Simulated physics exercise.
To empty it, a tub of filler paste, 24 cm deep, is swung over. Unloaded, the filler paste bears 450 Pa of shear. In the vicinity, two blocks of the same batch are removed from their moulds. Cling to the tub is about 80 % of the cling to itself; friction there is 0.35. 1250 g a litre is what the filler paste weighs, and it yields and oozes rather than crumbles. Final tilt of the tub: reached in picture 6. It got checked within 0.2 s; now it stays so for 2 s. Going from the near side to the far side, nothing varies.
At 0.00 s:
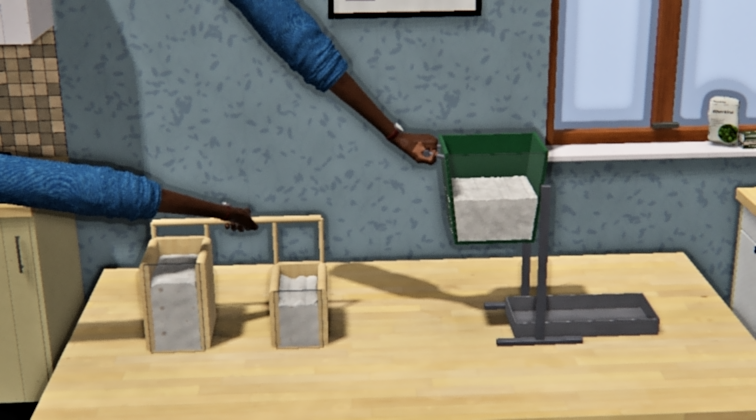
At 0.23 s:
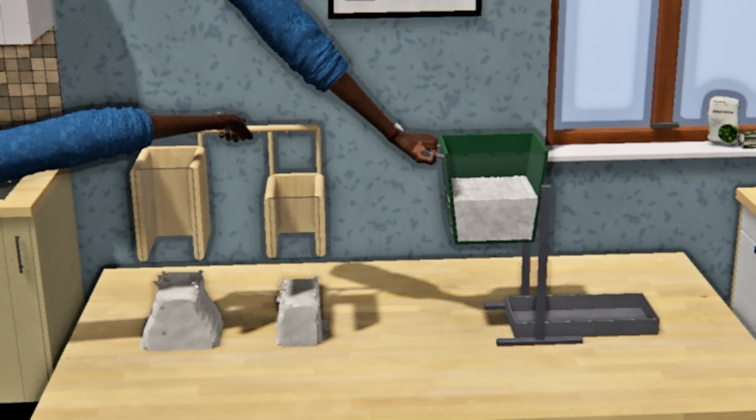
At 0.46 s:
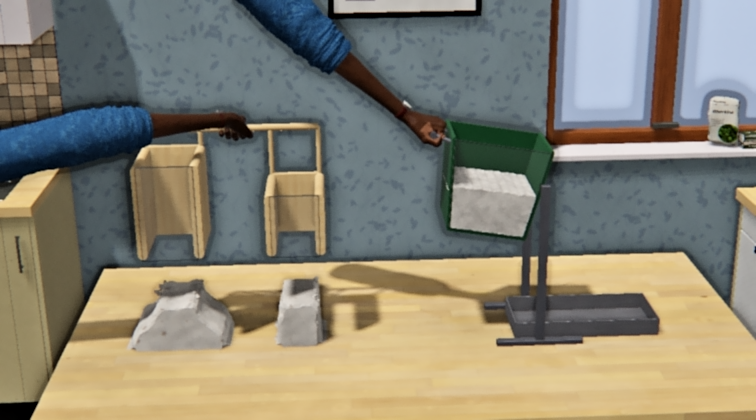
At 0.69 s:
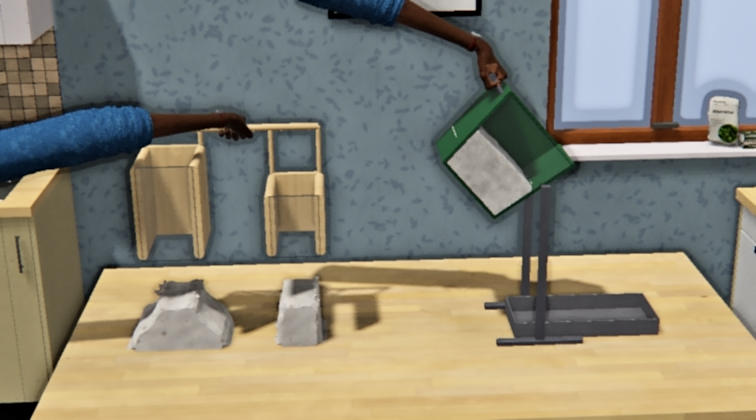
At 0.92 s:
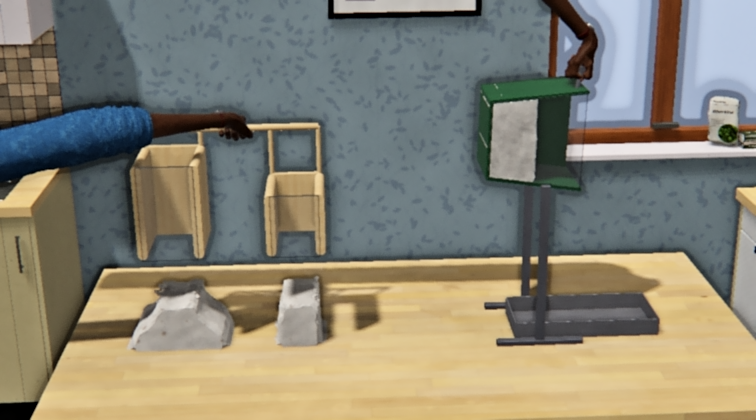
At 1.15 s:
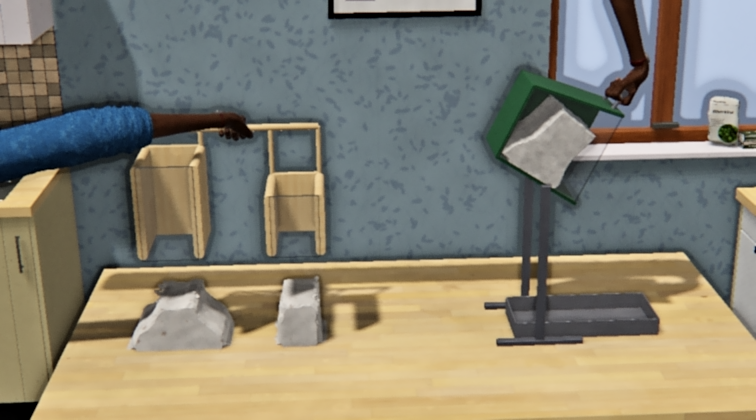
On a wooden kitchen table, one hand lifted two joined moulds off a pair of grey blocks, the left one slumping more, and then another hand tilted a green tub of paste rightward past sideways.
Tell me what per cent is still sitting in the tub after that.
Roughly 0 % is still there.
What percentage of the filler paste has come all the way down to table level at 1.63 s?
Some 100 % has got all the way down.
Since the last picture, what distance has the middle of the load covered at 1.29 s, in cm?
Displacement noted: Approx. 14 cm... about that.
After 1.29 s, the tub is at 116 degrees and holds 50 %.
After 1.46 s, the tub is at 116 degrees and holds 0 %.
After 1.63 s, the tub is at 116 degrees and holds 0 %.
After 1.80 s, the tub is at 116 degrees and holds 0 %.
After 3.15 s, at the end, the tub is at 116 degrees and holds 0 %.
